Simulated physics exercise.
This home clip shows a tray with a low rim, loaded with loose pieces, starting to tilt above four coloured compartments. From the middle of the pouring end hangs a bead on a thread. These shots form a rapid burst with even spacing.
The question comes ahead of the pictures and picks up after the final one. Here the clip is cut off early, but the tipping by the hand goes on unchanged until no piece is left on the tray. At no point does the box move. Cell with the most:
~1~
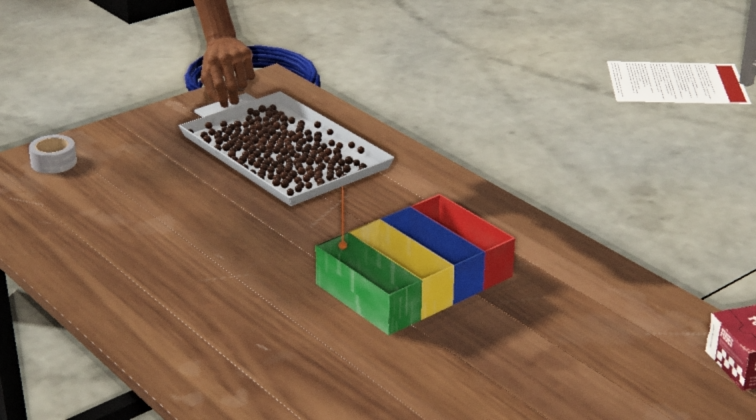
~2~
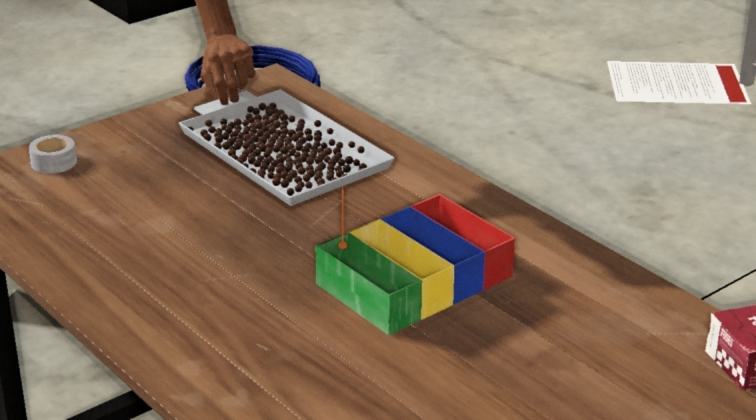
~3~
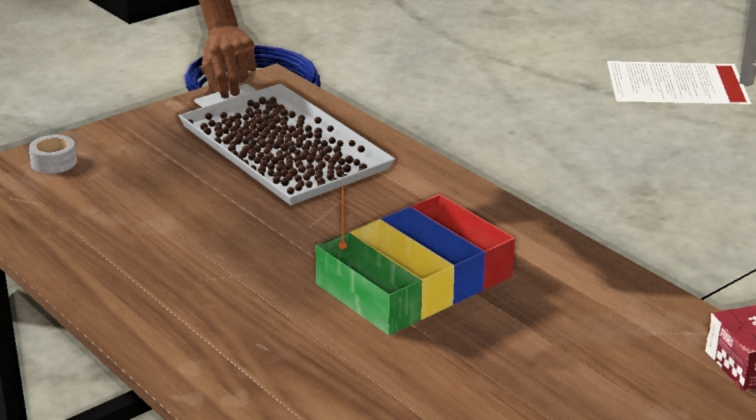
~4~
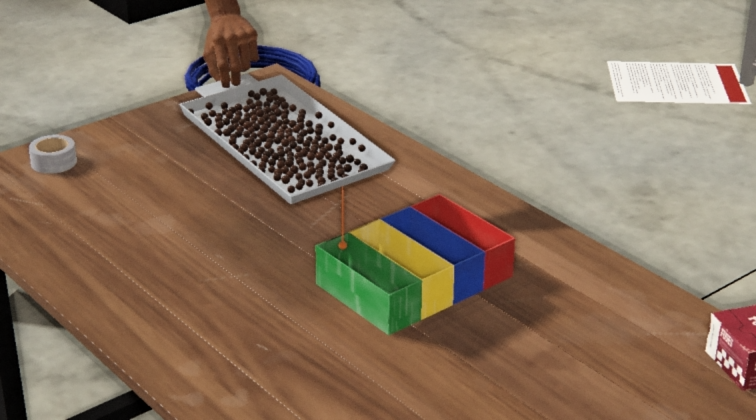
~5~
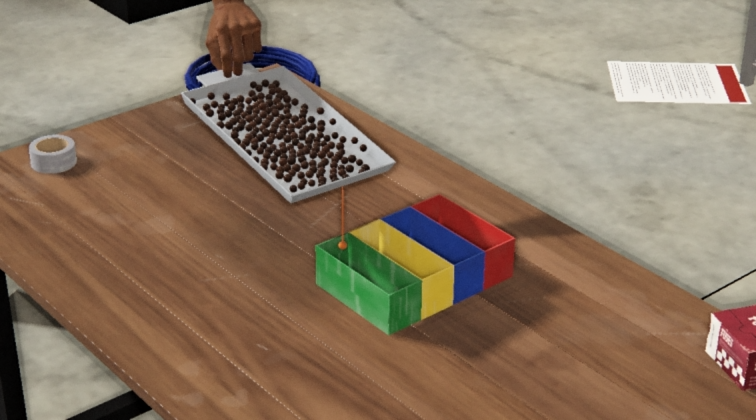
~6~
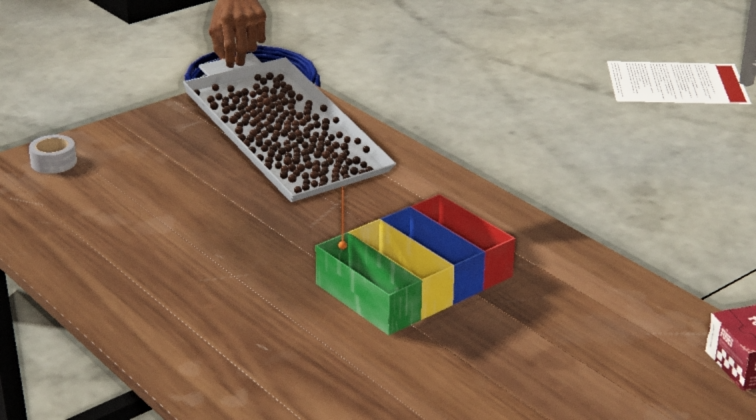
Yellow.
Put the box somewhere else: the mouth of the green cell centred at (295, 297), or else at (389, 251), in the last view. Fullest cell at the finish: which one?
The red cell; the cell in green.
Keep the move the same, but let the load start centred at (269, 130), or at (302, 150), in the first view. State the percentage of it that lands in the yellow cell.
50 % and 40 %.
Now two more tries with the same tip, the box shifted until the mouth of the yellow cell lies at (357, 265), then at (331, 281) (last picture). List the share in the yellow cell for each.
First placement: Some 20 %; second placement: Some 10 %.
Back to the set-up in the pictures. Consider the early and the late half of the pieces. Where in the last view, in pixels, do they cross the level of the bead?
Close to (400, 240), then close to (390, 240).
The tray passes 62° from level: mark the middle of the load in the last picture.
I'd put the middle close to (368, 178).
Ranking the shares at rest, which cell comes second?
The answer would be the green one.
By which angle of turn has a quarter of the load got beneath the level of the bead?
Roughly 60 degrees of turn.
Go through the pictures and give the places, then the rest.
The first picture shows corners of the pouring end at (291, 195) and (388, 157), level; middle of the load at (280, 146), chocolate balls; bead on its thread at (343, 245); green cell at (405, 304); yellow cell at (437, 289); blue cell at (469, 274); red cell at (499, 260).
The second picture shows corners of the pouring end at (291, 195) and (388, 157), level; middle of the load at (280, 145).
The third picture shows corners of the pouring end at (291, 194) and (389, 158), tipped barely, lowest at the right corner; middle of the load at (280, 141).
The fourth picture shows corners of the pouring end at (292, 193) and (389, 159), tipped a little, lowest at the right corner; middle of the load at (281, 136).
The fifth picture shows corners of the pouring end at (293, 193) and (390, 161), tipped a little, lowest at the right corner; middle of the load at (283, 132).
The sixth picture shows corners of the pouring end at (294, 192) and (390, 162), tipped clearly, lowest at the right corner; middle of the load at (288, 129), nearly all on the move; green cell at (405, 304); yellow cell at (437, 289); blue cell at (469, 274); red cell at (499, 260).
Soon, tray tipped steeply; about two thirds on the tray; a small part in the yellow cell; a small part in the green cell; a small part in the blue cell; a stray few in the red cell; a small part falling or outside the box.
A while on, tray tipped past a quarter turn; about half in the yellow cell; about a quarter in the green cell; a small part in the blue cell; a stray few in the red cell; a small part falling or outside the box.
Towards the end, tray tipped past a quarter turn; about half in the yellow cell; about a quarter in the green cell; a small part in the blue cell; a stray few in the red cell; a small part falling or outside the box.
Finally, tray tipped past a quarter turn; about half in the yellow cell; about a quarter in the green cell; a small part in the blue cell; a stray few in the red cell; a small part outside the box.
